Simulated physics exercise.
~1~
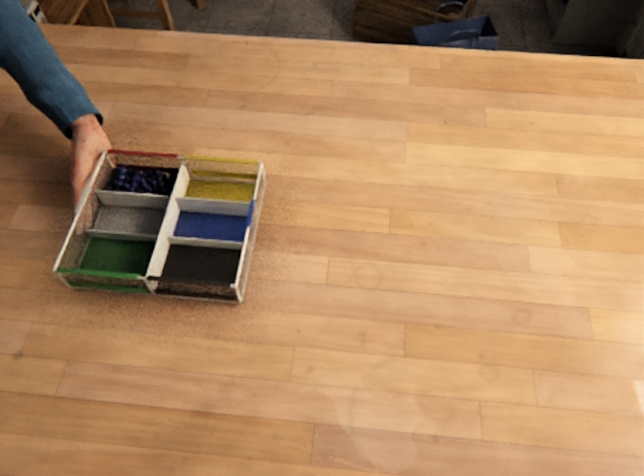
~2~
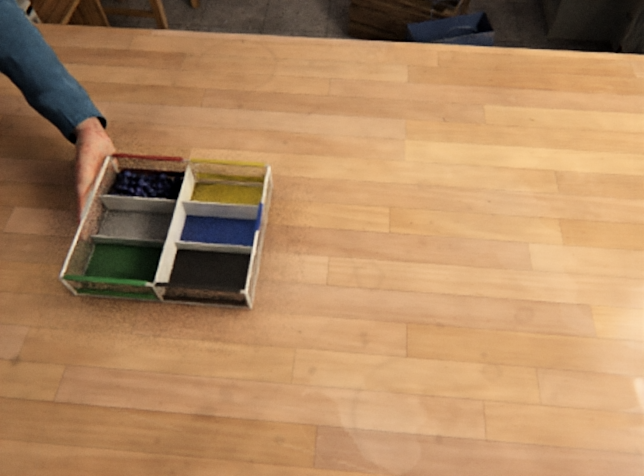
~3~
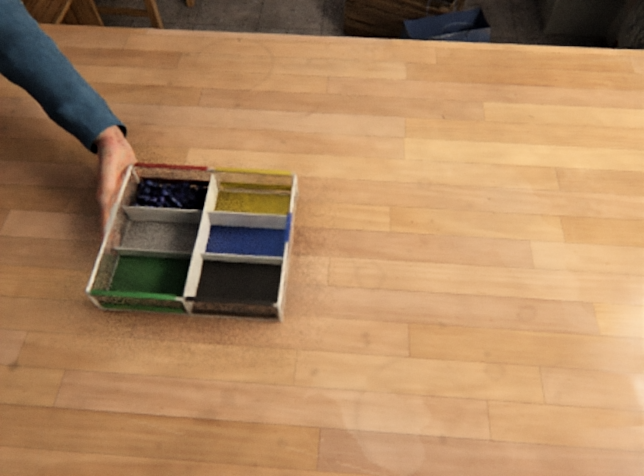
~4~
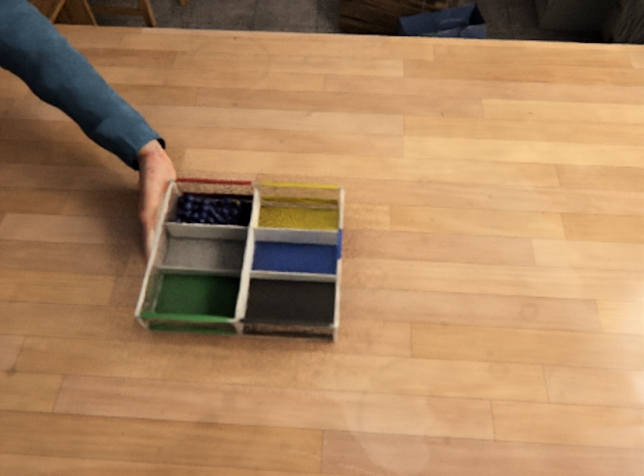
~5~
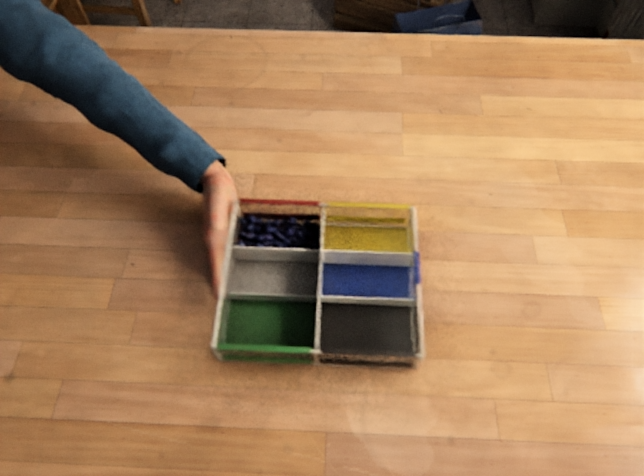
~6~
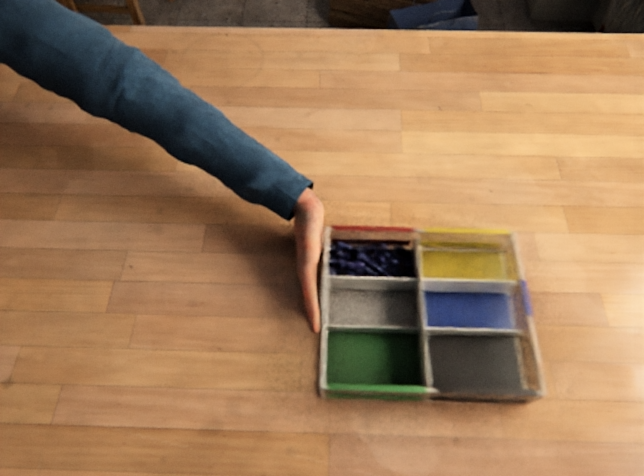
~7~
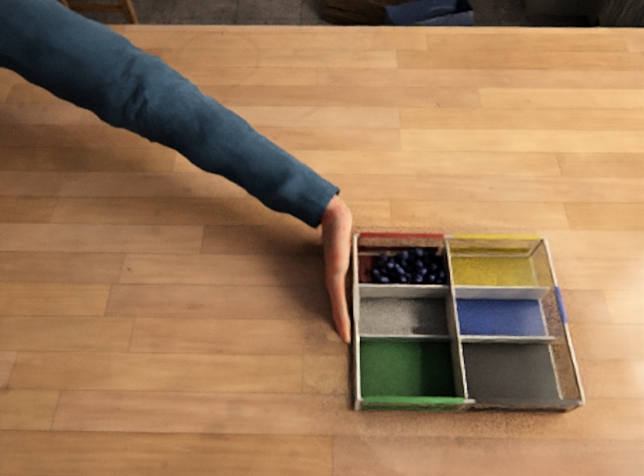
A hand in a blue sleeve pushed a divided tray of dark blueberries and colored compartments rightward and toward the viewer across a wooden table, speeding up before slowing near the end, with the berries still in their own red-edged compartment.
